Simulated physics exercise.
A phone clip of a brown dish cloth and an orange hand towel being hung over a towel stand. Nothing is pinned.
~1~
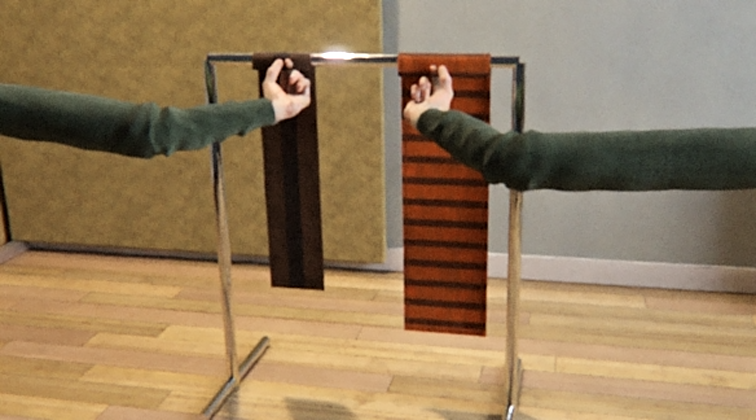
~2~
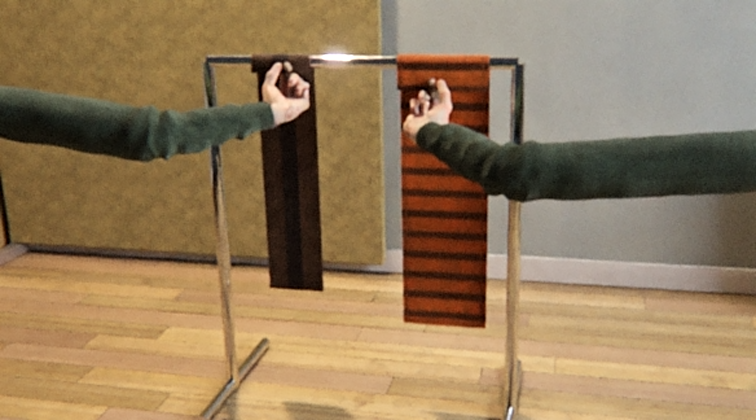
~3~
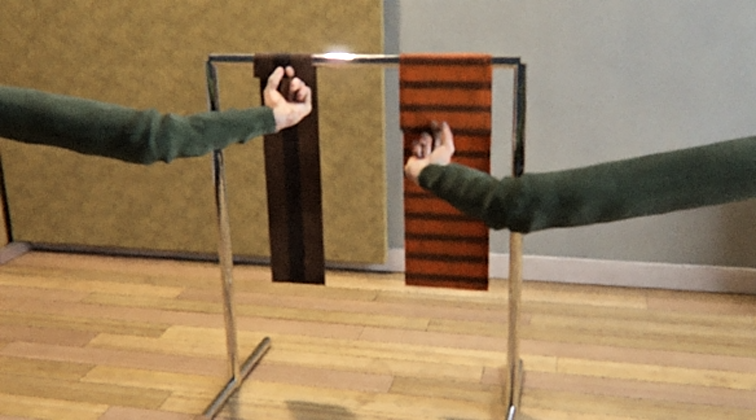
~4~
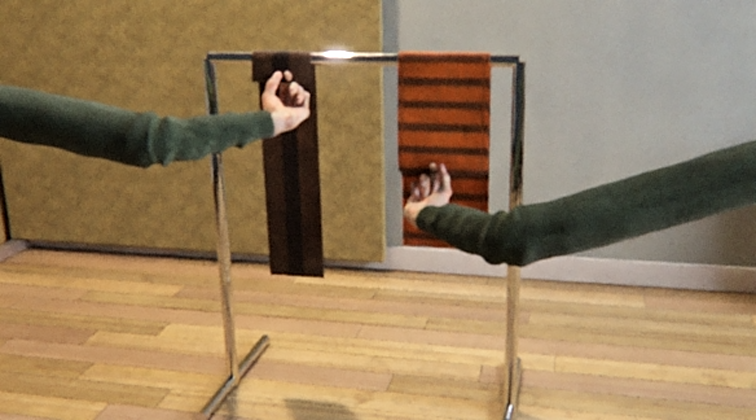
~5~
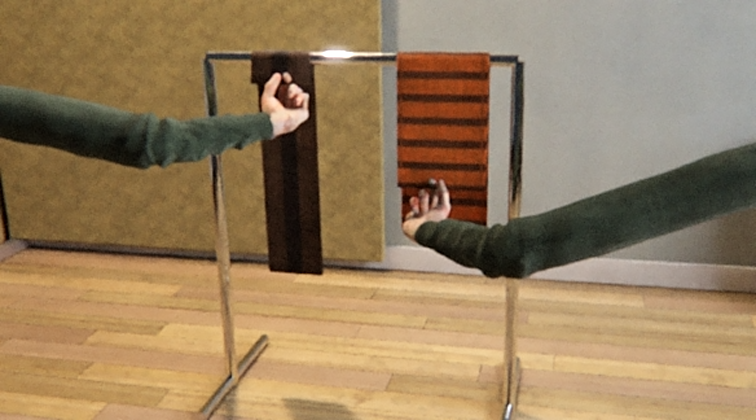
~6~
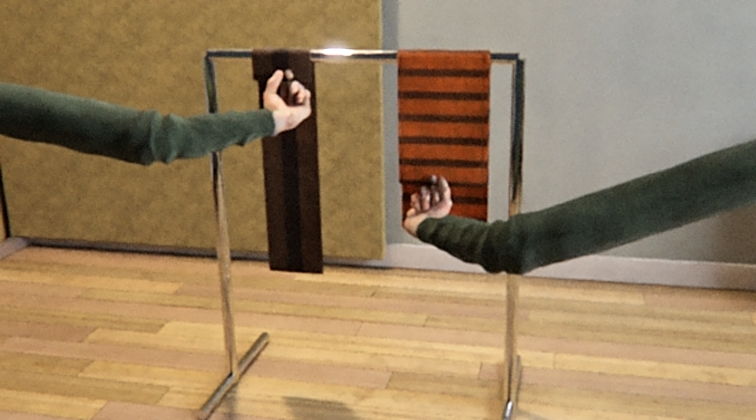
The clip shows two hands at a brown cloth and an orange striped cloth over a metal rail; the right hand draws the orange cloth's front down as its back rises, while the brown cloth shifts only slightly.
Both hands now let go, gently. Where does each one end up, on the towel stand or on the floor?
In the end the brown dish cloth slides off; the orange hand towel hangs there.
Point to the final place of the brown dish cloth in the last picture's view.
It ends at (305, 382).
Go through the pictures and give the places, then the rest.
The first frame shows dish cloth front hem (296, 64), back hem (311, 285); hand towel front hem (421, 70), back hem (424, 327).
The second frame shows dish cloth front hem (295, 68); hand towel front hem (420, 84).
The third frame shows dish cloth front hem (297, 72); hand towel front hem (422, 125).
The fourth frame shows dish cloth front hem (295, 77); hand towel front hem (420, 167).
The fifth frame shows dish cloth front hem (295, 78); hand towel front hem (419, 182).
The sixth frame shows dish cloth front hem (296, 75), back hem (309, 269), front far shorter than the back; hand towel front hem (421, 179), back hem (423, 224), front over half the back.
Then, 0.30 s past the final frame, dish cloth clear of the rail and dropping near (294, 223); hand towel unmoved.
Then, 0.54 s past the final frame, dish cloth in a heap on the floor near (304, 373); hand towel unmoved.
Then, 1.16 s past the final frame, dish cloth in a heap on the floor near (305, 382); hand towel unmoved.
When it is over, dish cloth in a heap on the floor near (305, 382); hand towel unmoved. The brown dish cloth slips to the floor and the orange hand towel keeps its place.
